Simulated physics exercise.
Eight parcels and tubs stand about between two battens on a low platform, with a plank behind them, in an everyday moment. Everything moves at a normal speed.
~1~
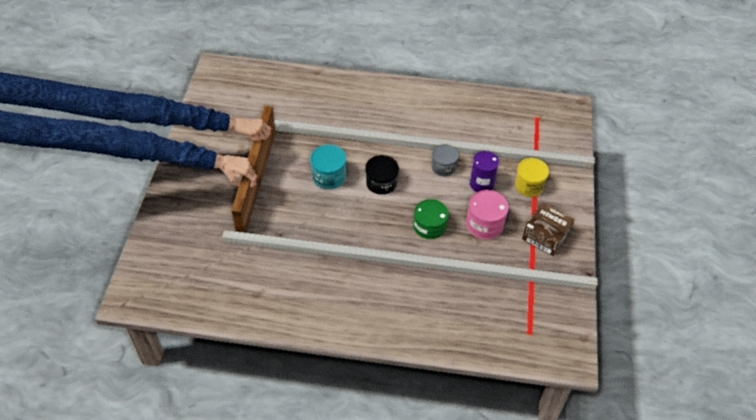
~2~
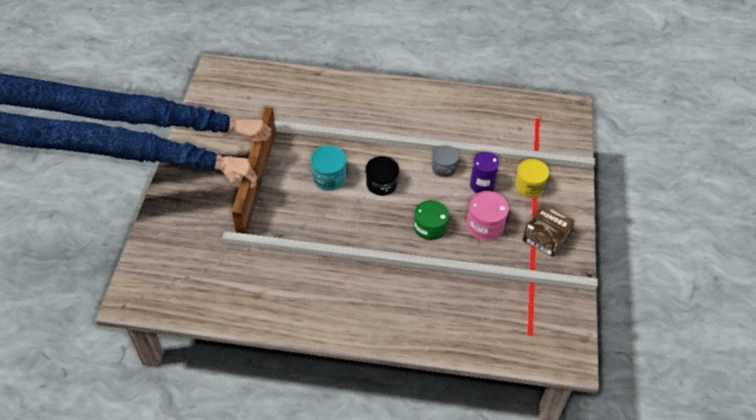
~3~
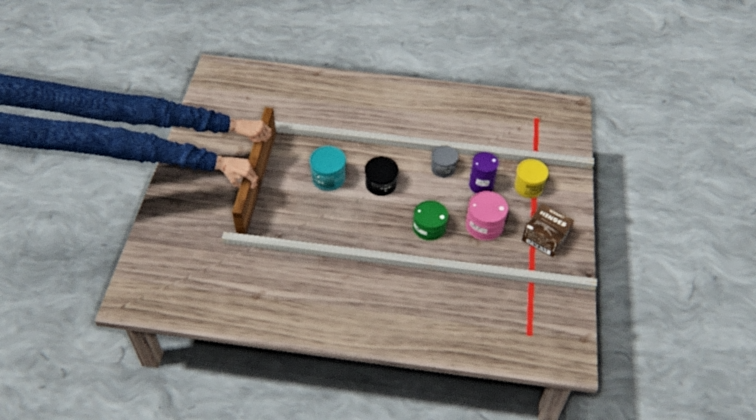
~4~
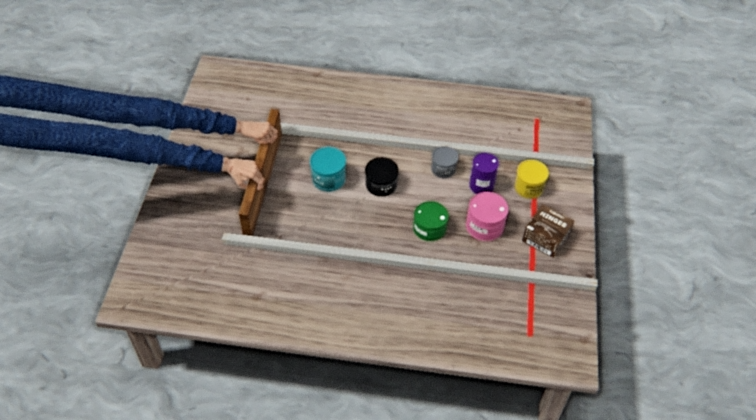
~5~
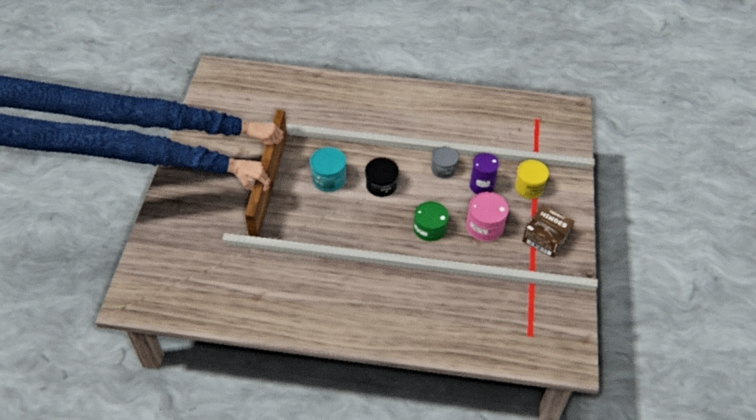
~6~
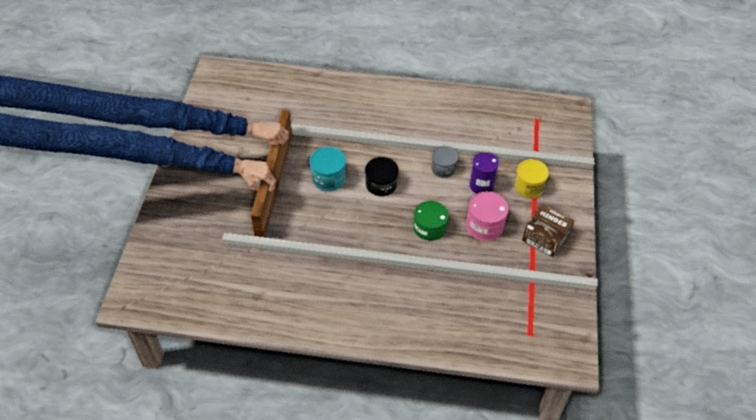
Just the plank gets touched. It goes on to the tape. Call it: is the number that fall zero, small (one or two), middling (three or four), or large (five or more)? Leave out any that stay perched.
It is small.
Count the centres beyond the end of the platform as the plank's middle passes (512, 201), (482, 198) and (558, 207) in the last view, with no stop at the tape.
1; 0; 5.
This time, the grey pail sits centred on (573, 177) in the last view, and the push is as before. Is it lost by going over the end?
Started there, the object drops over the edge.
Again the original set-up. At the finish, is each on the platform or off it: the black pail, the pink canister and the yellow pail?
The black pail keeps its place, the pink canister keeps its place, the yellow pail ends up off.
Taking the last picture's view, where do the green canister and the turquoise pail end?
Final positions - green canister around (552, 235), turquoise pail around (554, 198).
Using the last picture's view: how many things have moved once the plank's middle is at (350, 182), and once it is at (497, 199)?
At the first place 2, at the second 8.
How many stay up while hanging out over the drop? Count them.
The number would be 2.
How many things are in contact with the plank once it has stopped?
That makes 3.
Soon after, none off yet; brown box at rest near (548, 231); yellow pail at rest near (531, 179); pink canister at rest near (487, 216).
After that, none off yet; brown box displaced about its own width near (573, 234); yellow pail displaced about its own width near (556, 174); pink canister displaced about its own width near (536, 221).
In the end, the number that fall off is one or two; gone, yellow pail and brown box.
